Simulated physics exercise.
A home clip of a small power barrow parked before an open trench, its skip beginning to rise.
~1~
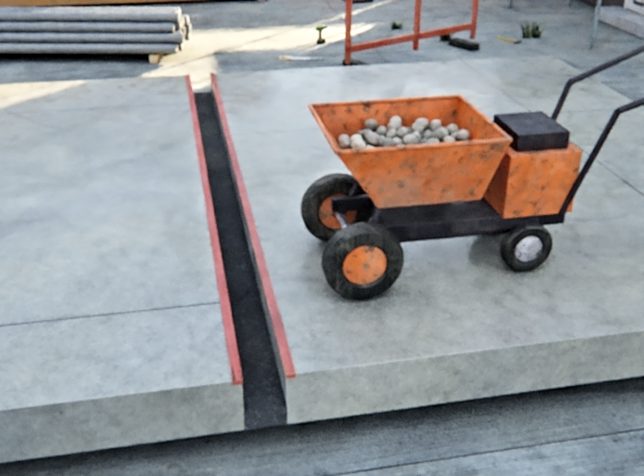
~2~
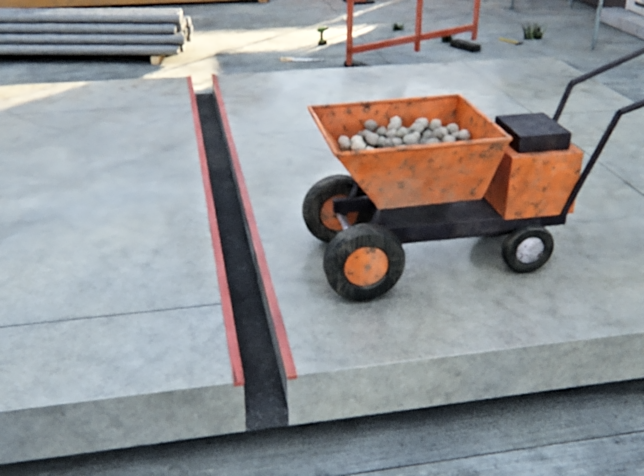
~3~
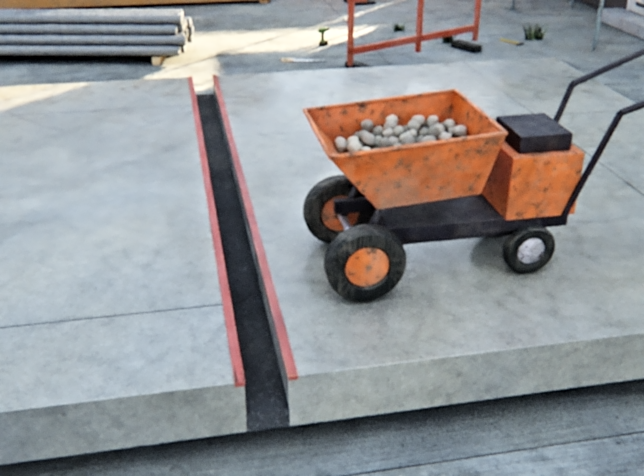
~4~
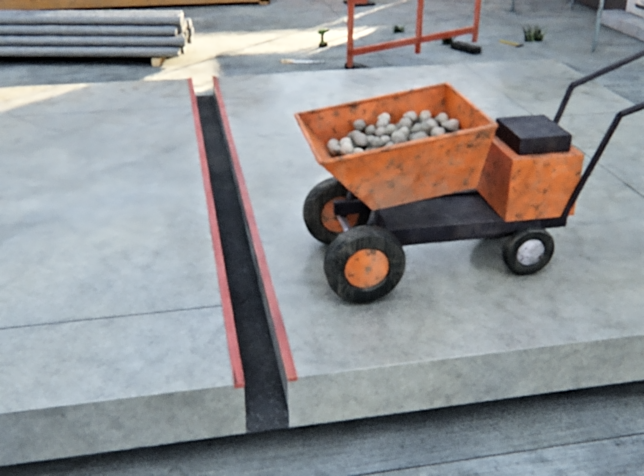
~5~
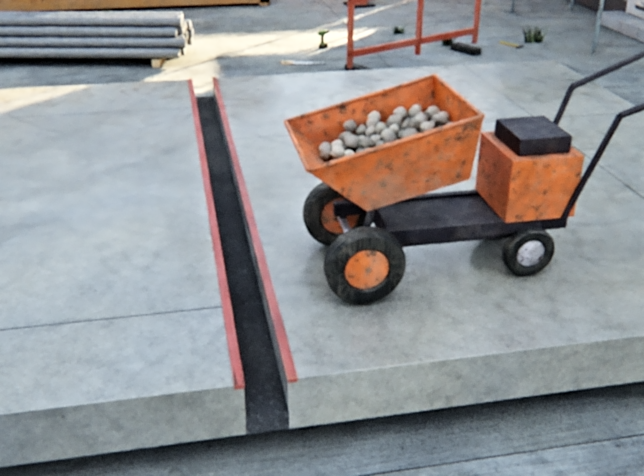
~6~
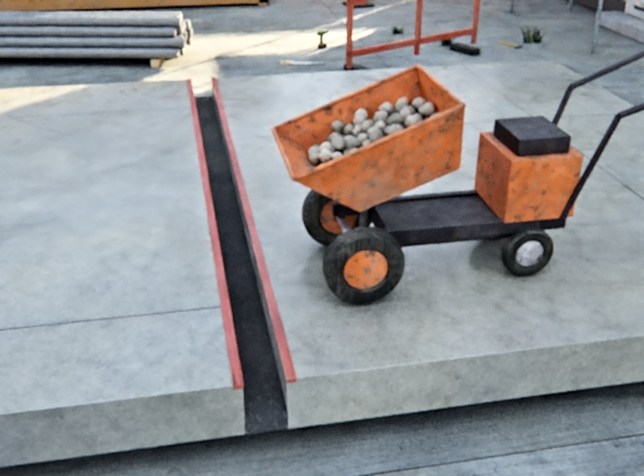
A small orange power barrow with black wheels and dark handles stands on pale concrete slabs, seen from slightly above and to the side in a fixed view. Its skip holds rounded grey pebbles, and to its left a narrow dark trench edged in red runs between the slabs, with grey pipes stacked behind. The skip stays almost level, then tilts steadily leftward, its rear rising away from the orange box while the wheels stay put.
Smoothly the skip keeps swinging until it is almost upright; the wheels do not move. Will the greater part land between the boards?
The load will chiefly settle outside the trench.
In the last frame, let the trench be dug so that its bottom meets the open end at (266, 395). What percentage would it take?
Something like 10 %.
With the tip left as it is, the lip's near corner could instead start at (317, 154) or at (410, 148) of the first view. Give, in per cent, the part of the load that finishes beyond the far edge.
About 90 %, then 10 %.
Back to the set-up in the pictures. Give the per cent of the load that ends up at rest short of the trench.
Around 0 per cent.
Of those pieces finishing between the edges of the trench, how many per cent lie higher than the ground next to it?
Share: Around 15 %.
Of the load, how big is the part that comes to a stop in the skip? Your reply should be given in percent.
It is some 0 percent.
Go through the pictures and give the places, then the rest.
Lip of the skip near (337, 153), level; top of the load near (410, 141), river pebbles; first edge of the trench near (280, 333); far edge near (231, 339), the trench under half as wide as the skip, and about as deep as wide, in the first picture.
Lip of the skip near (336, 155), tipped barely; top of the load near (416, 138), in the second picture.
Lip of the skip near (331, 158), tipped barely; top of the load near (422, 142), in the third picture.
Lip of the skip near (321, 163), tipped a little; top of the load near (416, 131), in the fourth picture.
Lip of the skip near (308, 170), tipped a little; top of the load near (417, 133), in the fifth picture.
Lip of the skip near (294, 179), tipped clearly; top of the load near (417, 128); first edge of the trench near (281, 337); far edge near (232, 343), in the sixth picture.
Shortly afterwards, skip tipped steeply; the whole lot in the skip.
Next, skip tipped right over; the bulk in the skip; only a few in or heaped over the trench; a little beyond it; only a few falling.
Some moments later, skip tipped right over; near a quarter in the skip; only a few in or heaped over the trench; the bulk beyond it.
In the end, skip tipped right over; only a few in the skip; a little in or heaped over the trench; the bulk beyond it.
